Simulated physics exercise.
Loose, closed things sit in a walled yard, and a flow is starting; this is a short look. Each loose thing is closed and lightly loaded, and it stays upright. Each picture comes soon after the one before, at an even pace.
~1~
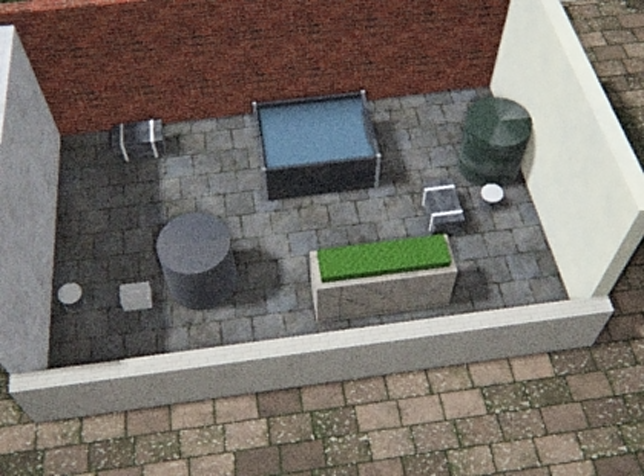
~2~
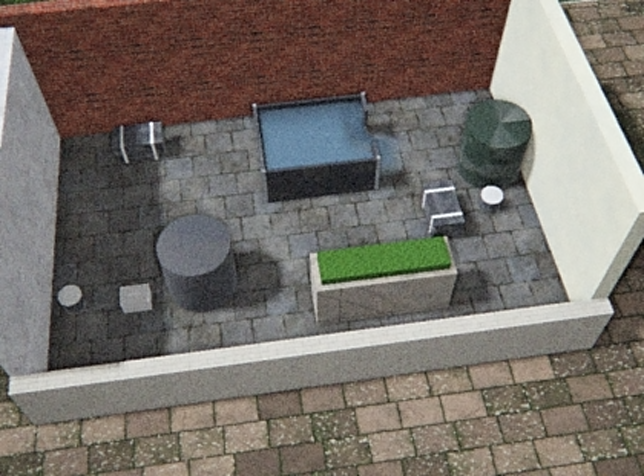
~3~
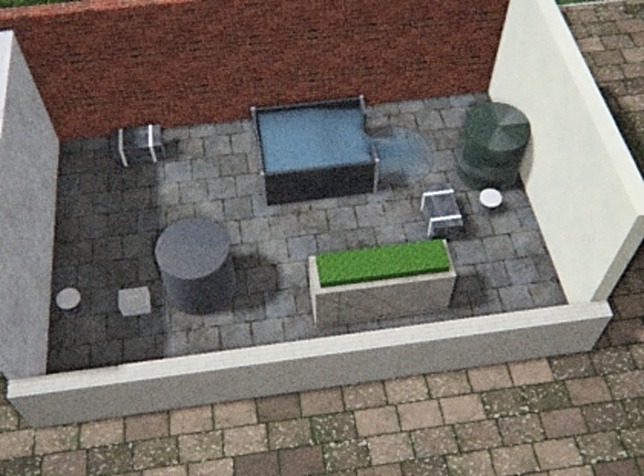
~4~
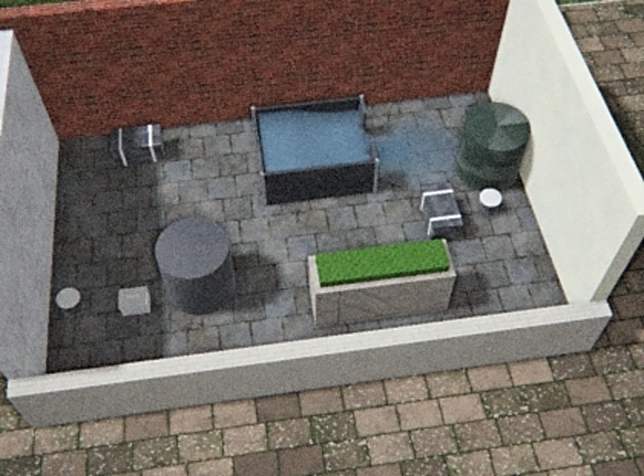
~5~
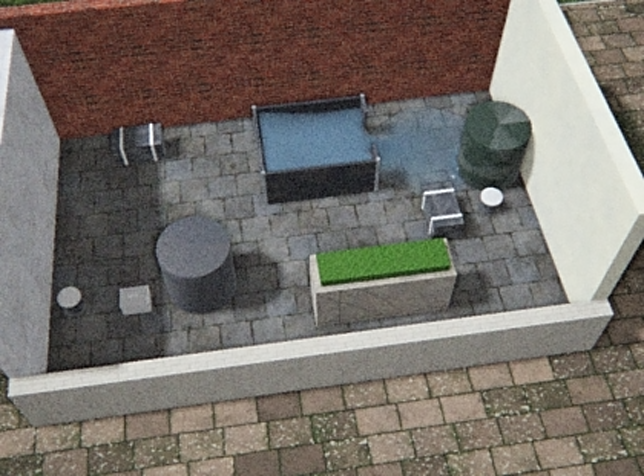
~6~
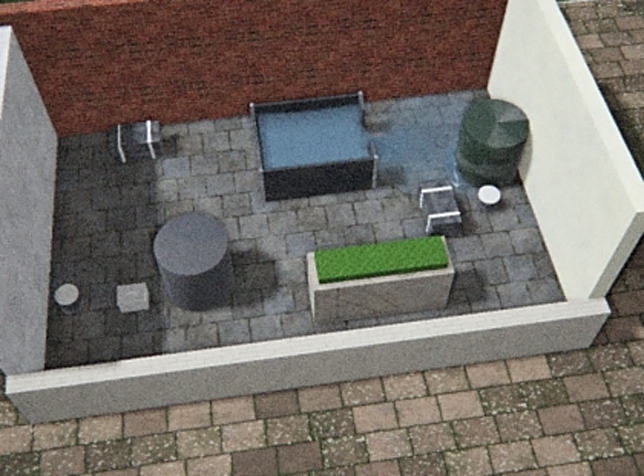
The footage shows a walled paved yard with chairs, a dark cylinder, a grass-topped planter and a blue-topped tank, as bluish water appears at the tank's right side and spreads rightward across the paving while the objects stay put.
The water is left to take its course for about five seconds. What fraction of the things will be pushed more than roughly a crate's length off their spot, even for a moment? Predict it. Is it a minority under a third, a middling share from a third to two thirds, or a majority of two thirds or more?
A minority under a third.
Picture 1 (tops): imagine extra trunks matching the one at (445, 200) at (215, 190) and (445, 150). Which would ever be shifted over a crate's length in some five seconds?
Answers in the order given: Stayed within the threshold, went past the threshold.
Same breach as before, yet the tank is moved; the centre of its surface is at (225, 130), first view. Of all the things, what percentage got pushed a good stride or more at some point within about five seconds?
20 %, roughly.
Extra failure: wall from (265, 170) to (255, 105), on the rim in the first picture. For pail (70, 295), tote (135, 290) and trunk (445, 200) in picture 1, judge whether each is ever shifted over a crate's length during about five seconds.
Taking them in order, covered the distance, covered the distance, short of it.
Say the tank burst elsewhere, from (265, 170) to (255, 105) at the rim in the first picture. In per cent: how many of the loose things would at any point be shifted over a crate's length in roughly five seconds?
I make it 60 per cent.
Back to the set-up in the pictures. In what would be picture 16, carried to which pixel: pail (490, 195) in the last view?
Near (533, 214).
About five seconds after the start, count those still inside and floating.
0 in total.
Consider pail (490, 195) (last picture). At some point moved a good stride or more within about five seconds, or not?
Over that mark.
A moment on, 0 of 5 are well off their spots; 0 afloat.
Next, 1 of 5 are well off their spots; 0 afloat.
Later, 1 of 5 are well off their spots; 0 afloat.
In the end, 1 of 5 are well off their spots, and 1 have been at some point; 0 afloat.
